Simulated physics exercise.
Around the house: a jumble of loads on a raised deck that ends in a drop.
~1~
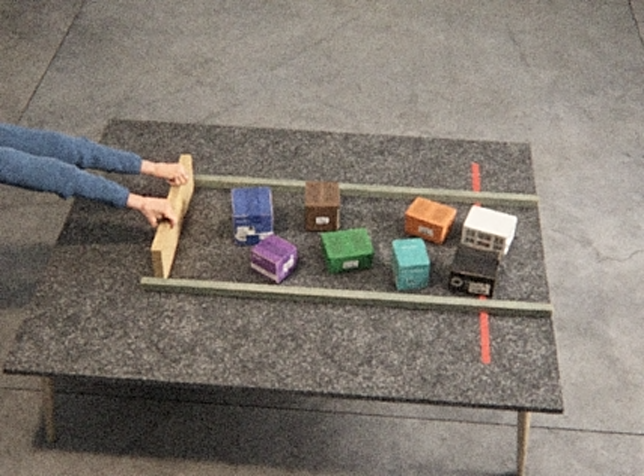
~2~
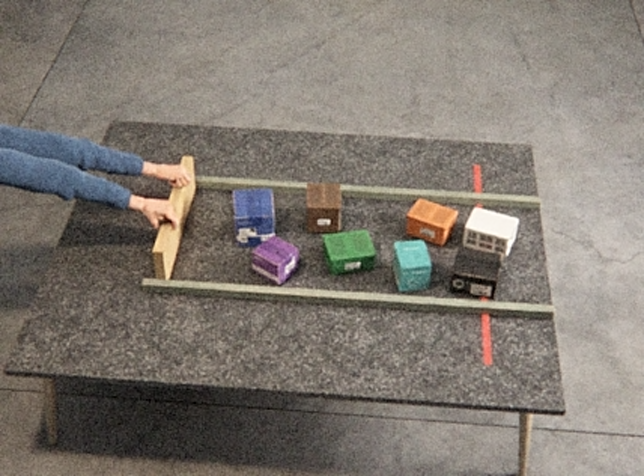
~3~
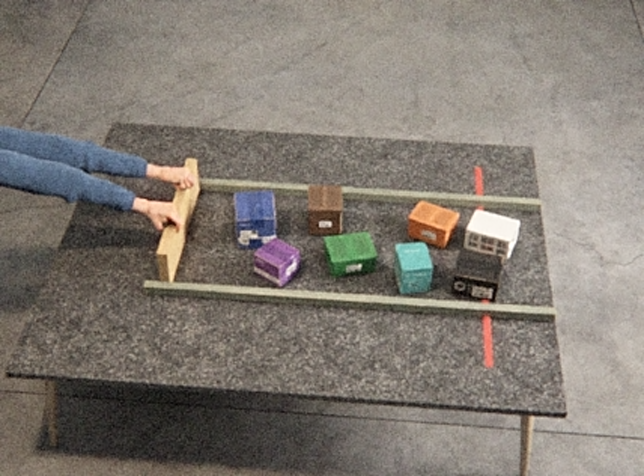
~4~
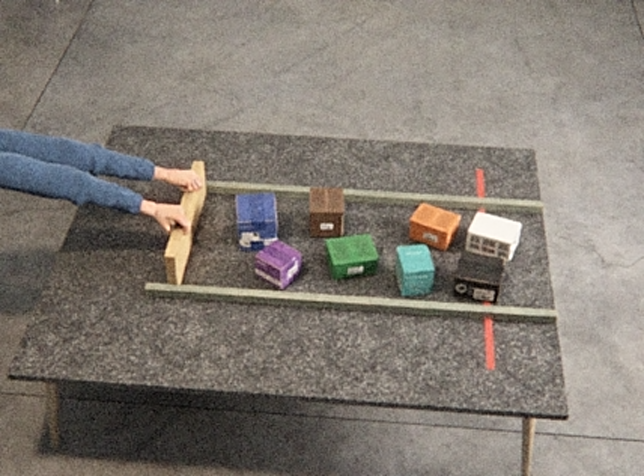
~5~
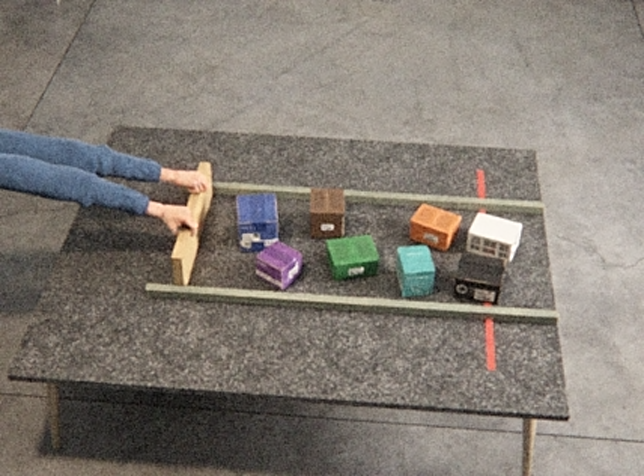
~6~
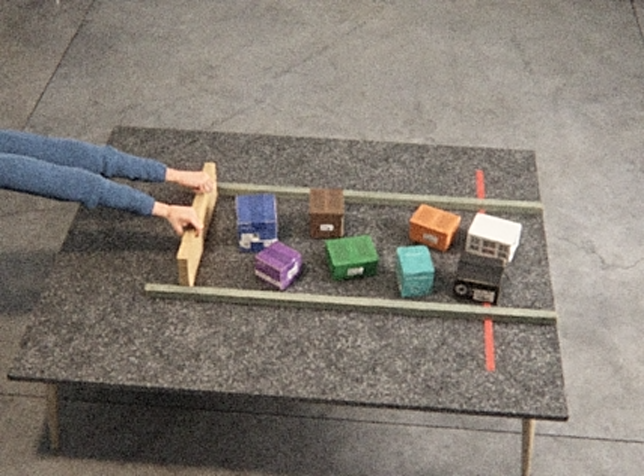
A wooden plank, gripped by two hands reaching in from the left, slides slowly to the right between two rails on a dark speckled table. It moves closer to the blue and purple boxes without touching them, while all eight coloured boxes stay in place, the white and black ones by the red tape.
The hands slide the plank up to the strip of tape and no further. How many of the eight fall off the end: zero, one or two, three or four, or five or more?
Here the number that fall off is three or four.
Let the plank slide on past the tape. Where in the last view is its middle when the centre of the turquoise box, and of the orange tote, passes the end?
Its middle is around (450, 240) and around (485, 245).
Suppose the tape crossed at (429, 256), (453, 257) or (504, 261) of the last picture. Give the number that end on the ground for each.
In that order 1, 2 and 5.
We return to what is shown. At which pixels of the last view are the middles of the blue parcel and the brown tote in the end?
The blue parcel stops around (506, 241); the brown tote around (503, 211).
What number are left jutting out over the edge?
Overhanging: 2.
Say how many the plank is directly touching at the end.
The number is 3.
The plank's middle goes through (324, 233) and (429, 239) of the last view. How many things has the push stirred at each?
5 and 8.
Soon after, none off yet; white crate at rest near (493, 238); black parcel at rest near (479, 278); orange tote at rest near (434, 228).
Then, none off yet; white crate at rest near (493, 238); black parcel moved a little near (493, 280); orange tote at rest near (434, 228).
Further on, none off yet; white crate moved about its own width near (535, 239); black parcel tipped a little near (570, 289); orange tote moved about its own width near (492, 228).
By the end, the number that fall off is three or four; fallen, turquoise box, black parcel and white crate.
